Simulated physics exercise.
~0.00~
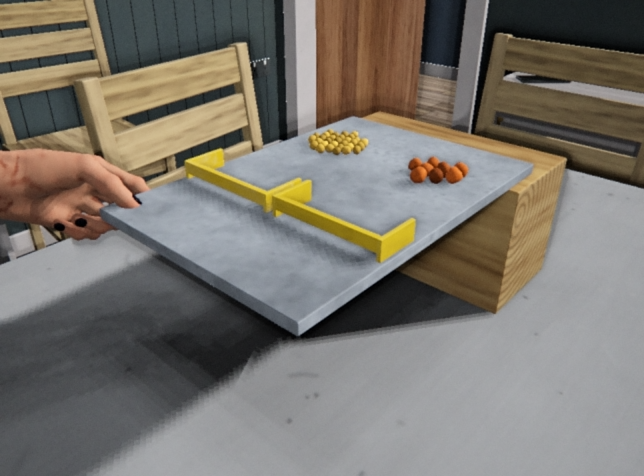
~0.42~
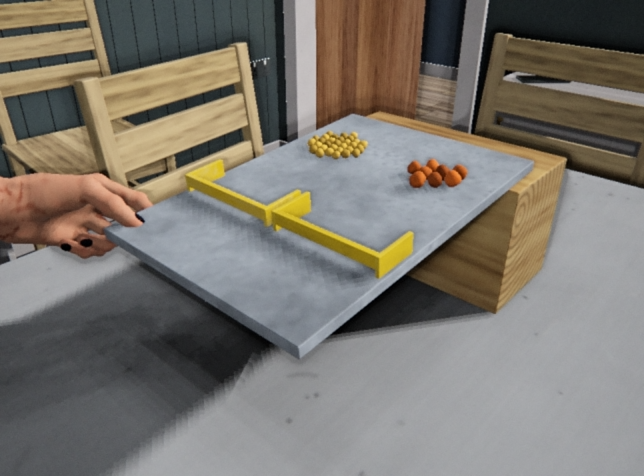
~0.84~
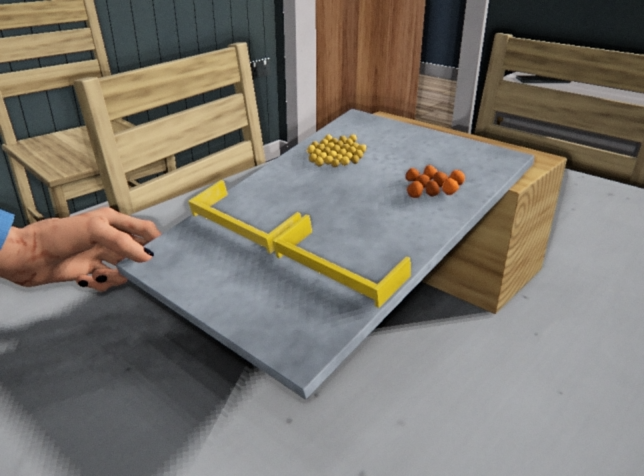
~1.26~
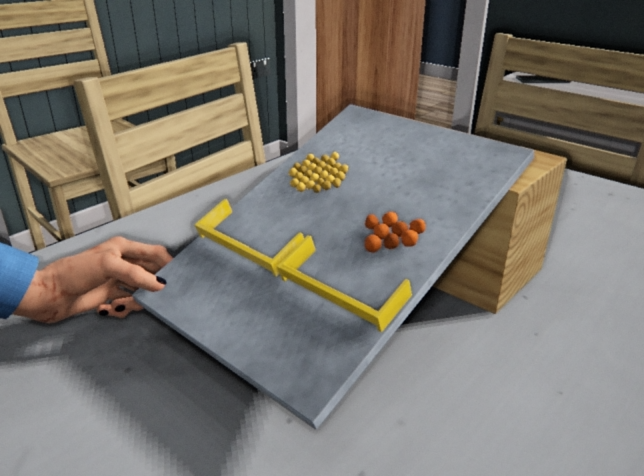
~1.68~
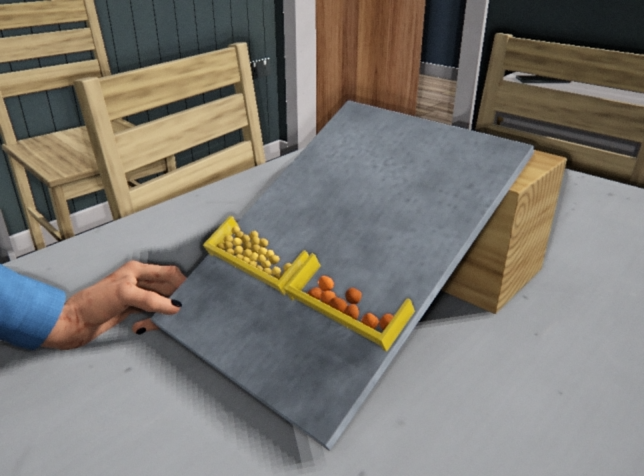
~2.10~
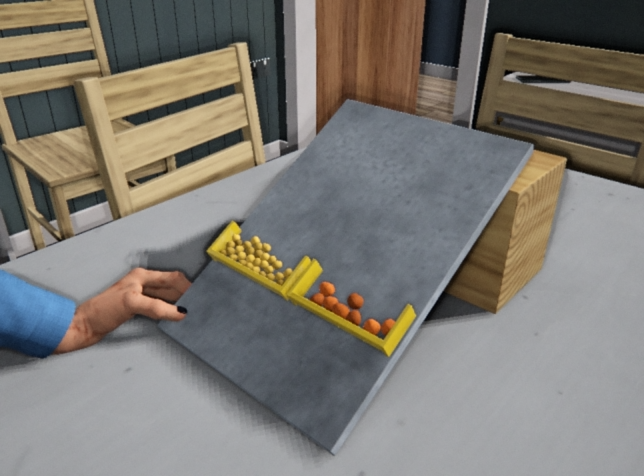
On a grey table, a hand lowering one end of a board, yellow and orange balls sliding down and gathering behind yellow barriers.
